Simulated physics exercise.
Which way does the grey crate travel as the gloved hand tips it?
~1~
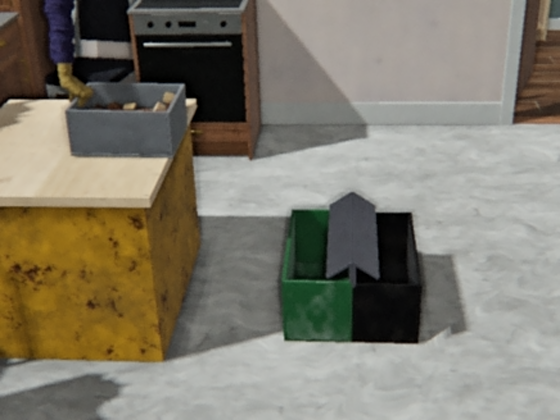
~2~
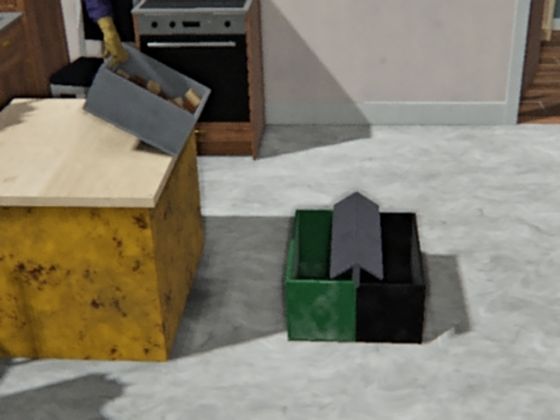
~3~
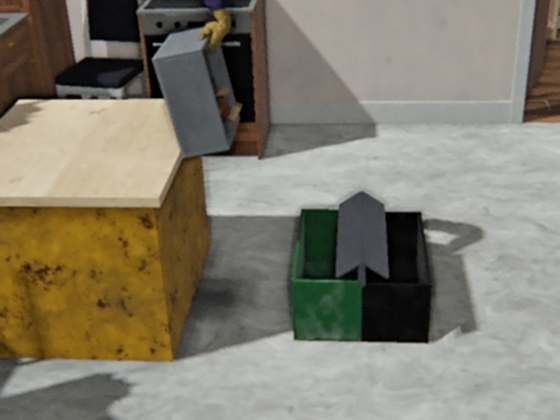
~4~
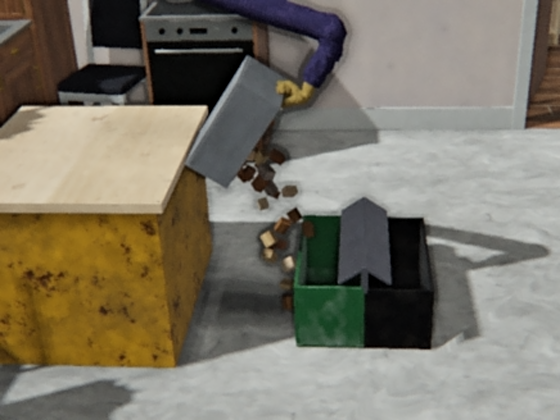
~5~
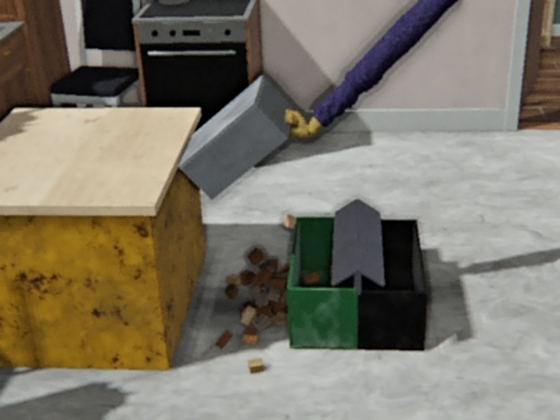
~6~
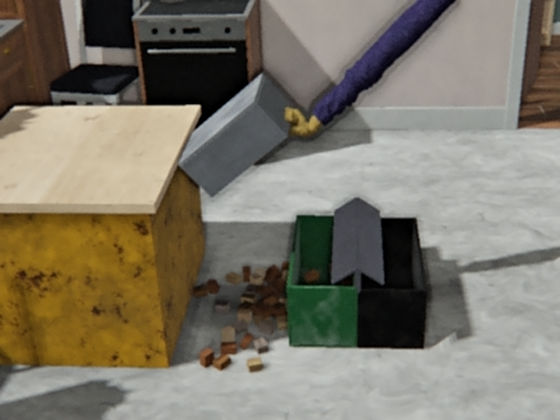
The grey crate moves to the right, from the bench top out past the bench's edge.
